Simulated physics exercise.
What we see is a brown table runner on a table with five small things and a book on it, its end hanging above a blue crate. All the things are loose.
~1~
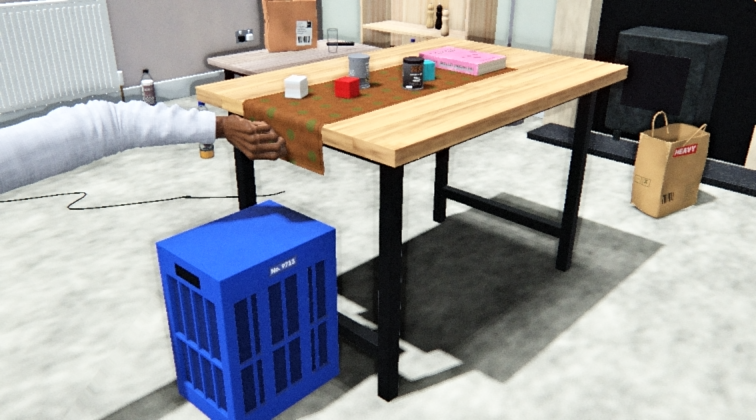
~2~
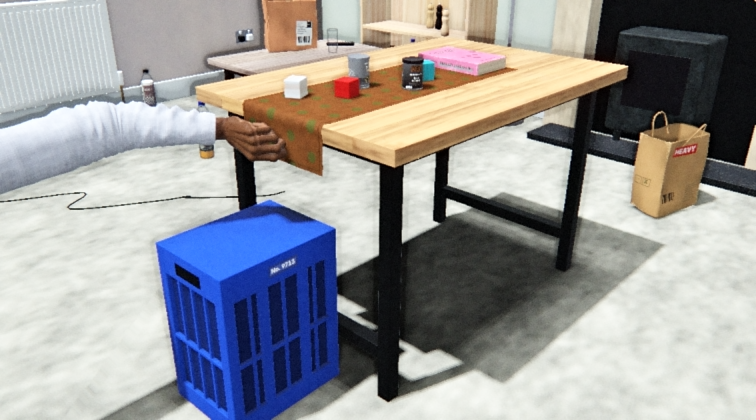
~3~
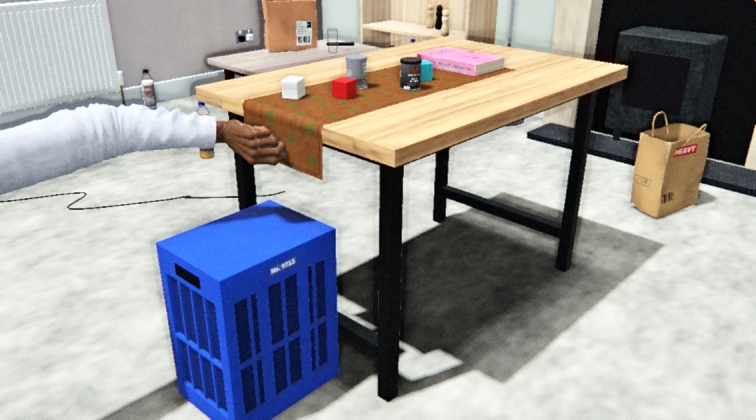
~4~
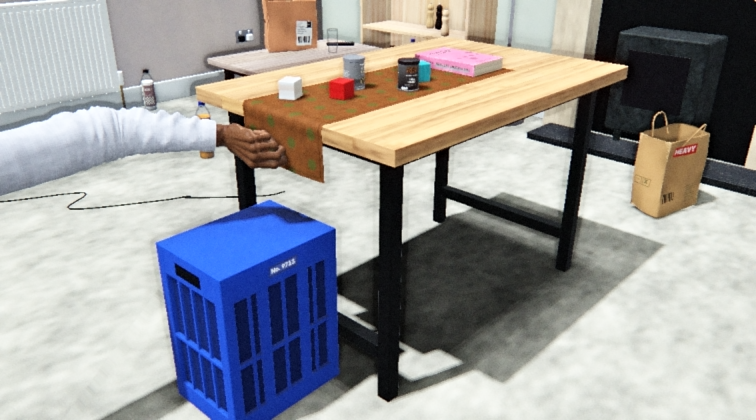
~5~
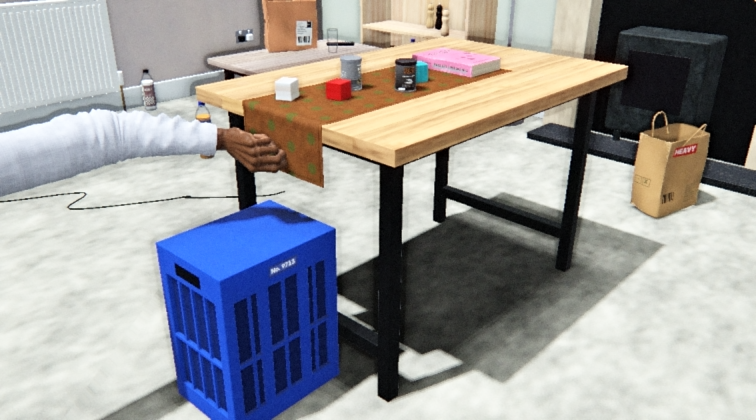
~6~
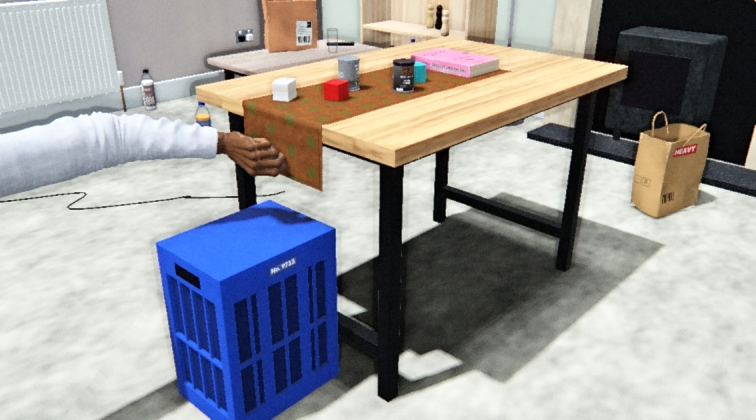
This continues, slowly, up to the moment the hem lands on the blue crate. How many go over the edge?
The count of fallen things is one.
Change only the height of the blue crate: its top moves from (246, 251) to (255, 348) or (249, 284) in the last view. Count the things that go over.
Then 4 and 2.
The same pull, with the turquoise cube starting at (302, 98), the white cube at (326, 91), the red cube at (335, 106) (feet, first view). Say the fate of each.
The turquoise cube drops off; the white cube survives; the red cube drops off.
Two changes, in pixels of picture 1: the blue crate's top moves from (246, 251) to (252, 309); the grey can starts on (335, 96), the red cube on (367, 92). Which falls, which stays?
The grey can drops off, the red cube falls.
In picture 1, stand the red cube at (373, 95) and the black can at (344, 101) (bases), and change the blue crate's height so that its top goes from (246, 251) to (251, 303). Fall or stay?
The red cube tumbles off, the black can goes over.
Early on, hem near (284, 202); all still up.
Midway, hem on the crate; white cube gone.
Finally, hem on the crate; white cube gone. It carries off one.
